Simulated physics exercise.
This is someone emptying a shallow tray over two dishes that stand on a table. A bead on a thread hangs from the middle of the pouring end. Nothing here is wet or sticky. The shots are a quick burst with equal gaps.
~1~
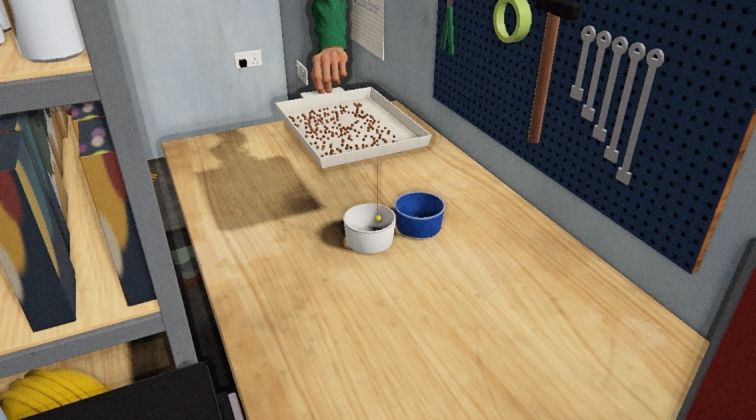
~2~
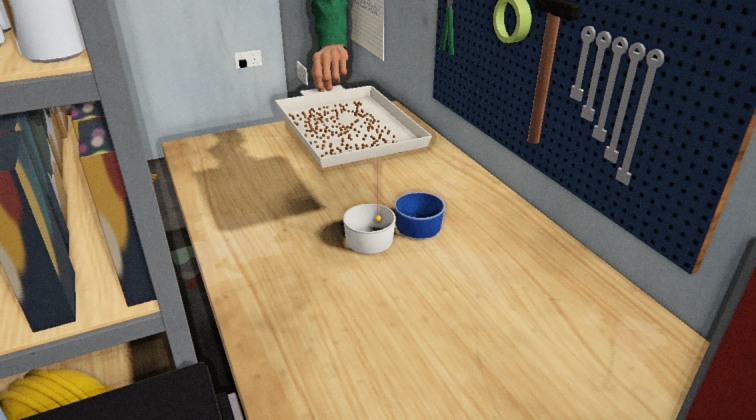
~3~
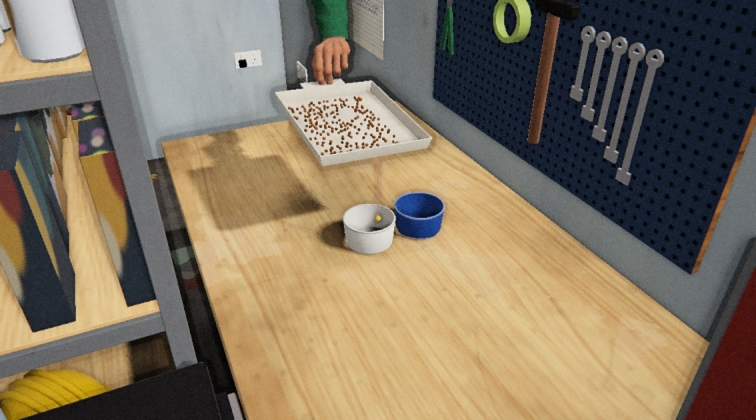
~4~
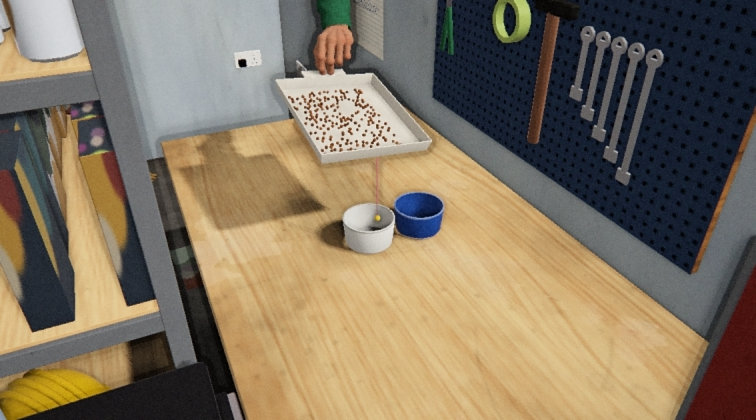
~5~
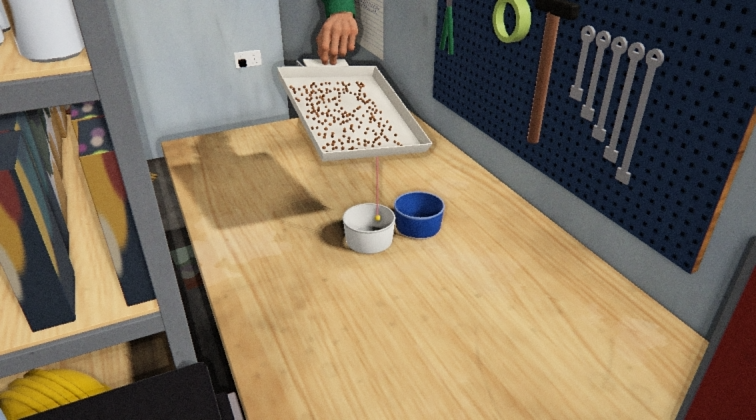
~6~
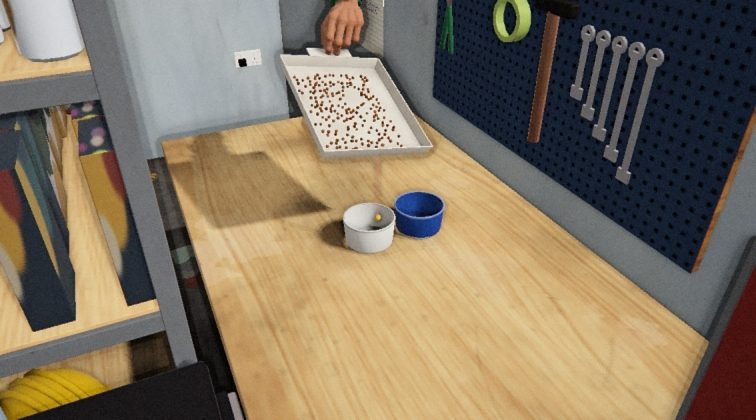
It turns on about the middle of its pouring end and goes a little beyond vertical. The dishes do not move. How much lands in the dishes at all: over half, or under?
They take the larger part between them.
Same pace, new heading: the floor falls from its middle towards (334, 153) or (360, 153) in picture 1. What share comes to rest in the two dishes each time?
Roughly 0 per cent, and 0 per cent.
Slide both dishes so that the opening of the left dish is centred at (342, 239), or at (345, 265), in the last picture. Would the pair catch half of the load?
The first try: The smaller part. The second: Below a half.
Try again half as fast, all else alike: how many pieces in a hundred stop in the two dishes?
It comes to 70 per cent or so.
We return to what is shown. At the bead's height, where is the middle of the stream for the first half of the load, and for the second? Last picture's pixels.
Around (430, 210) and then (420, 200).
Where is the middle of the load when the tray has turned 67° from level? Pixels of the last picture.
At about (412, 156).
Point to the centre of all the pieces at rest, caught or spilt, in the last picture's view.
Roughly at (427, 227).
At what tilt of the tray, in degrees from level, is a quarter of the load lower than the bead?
At some 80 degrees.
Just after the last frame, tray tipped steeply; the larger part on the tray; just a few outside both; roughly a quarter in the air.
A moment on, tray tipped past a quarter turn; roughly a quarter on the tray; roughly a third in the right dish; roughly a quarter outside both; roughly a quarter in the air.
Further on, tray tipped past a quarter turn; roughly two thirds in the right dish; roughly a quarter outside both.
When it is over, tray tipped past a quarter turn; not one in the left dish; roughly two thirds in the right dish; roughly a quarter outside both.
